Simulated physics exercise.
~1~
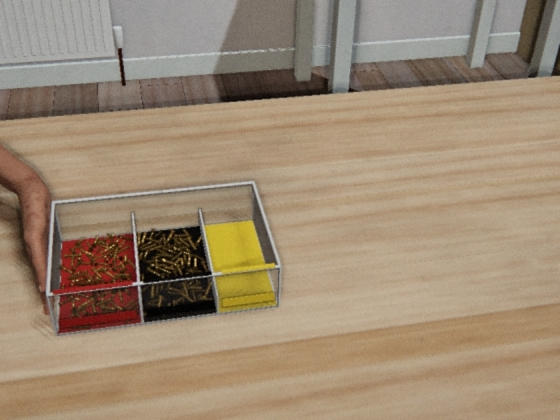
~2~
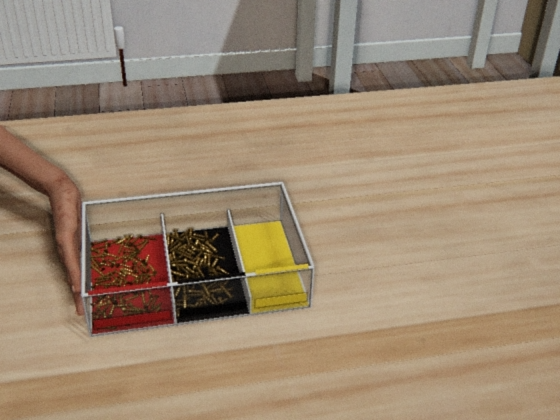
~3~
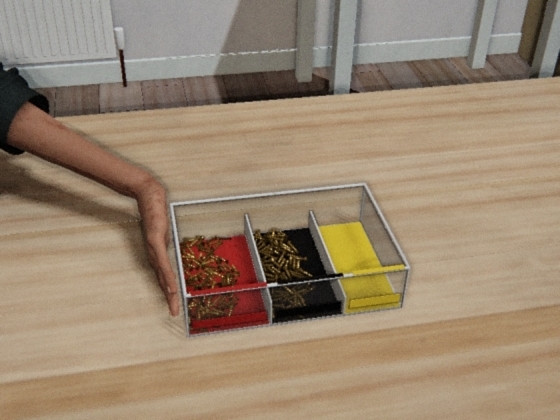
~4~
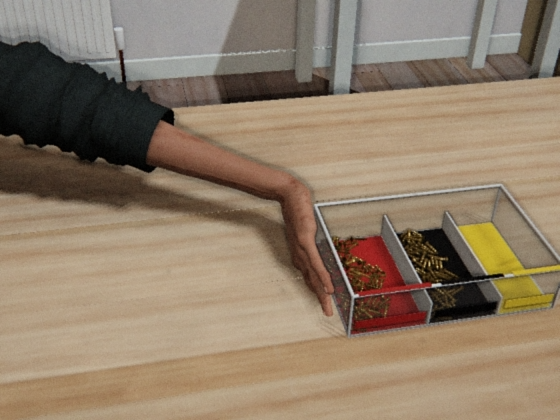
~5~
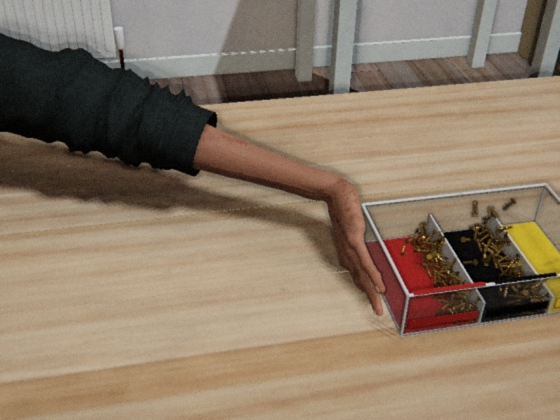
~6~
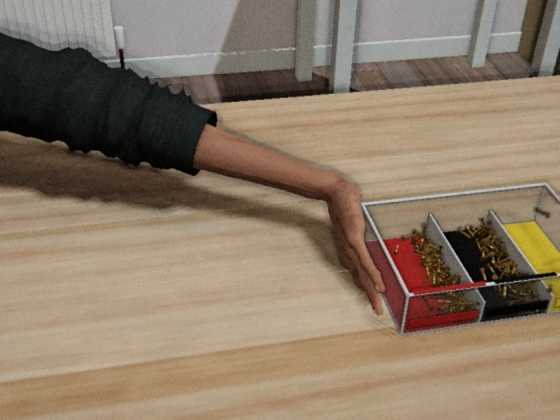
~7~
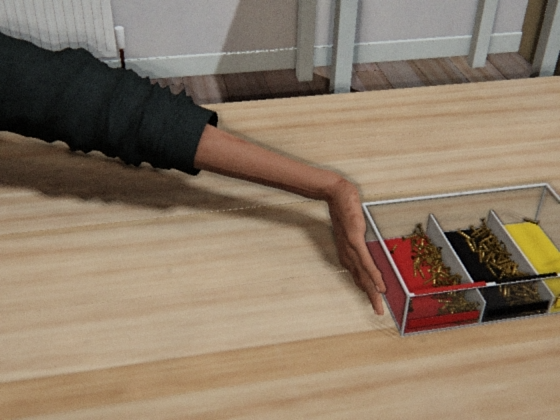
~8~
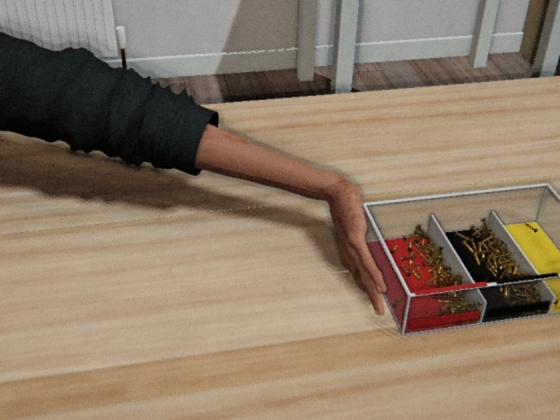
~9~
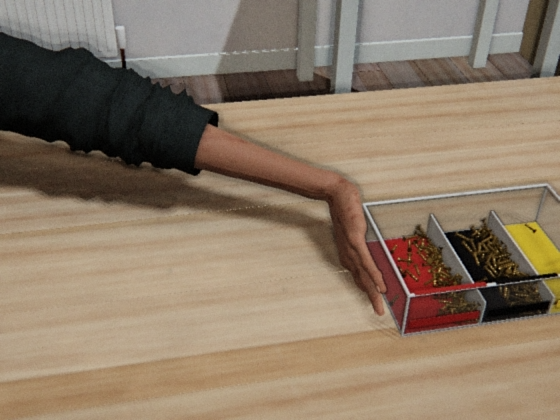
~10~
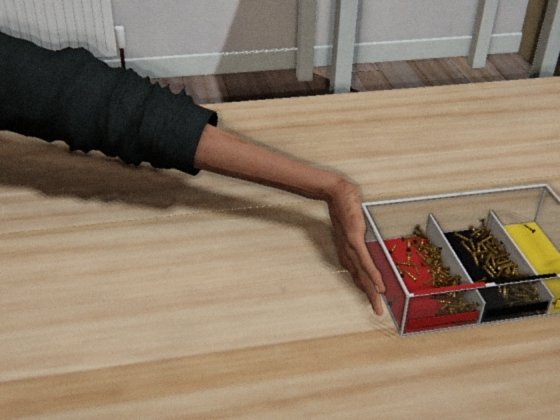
A clear tray with three compartments, floored in red, black and yellow, slides to the right across a wooden table, pushed by a hand at its left end. Small brass-coloured screws lie heaped in the red and black sections, while the yellow one looks empty. The tray picks up speed, and a dark-sleeved arm stretches into view behind it. It then stops near the right edge, and the screws lurch rightward, some hopping up above the dividers. They settle back, mostly in the red and black sections, with the hand still resting against the motionless tray.
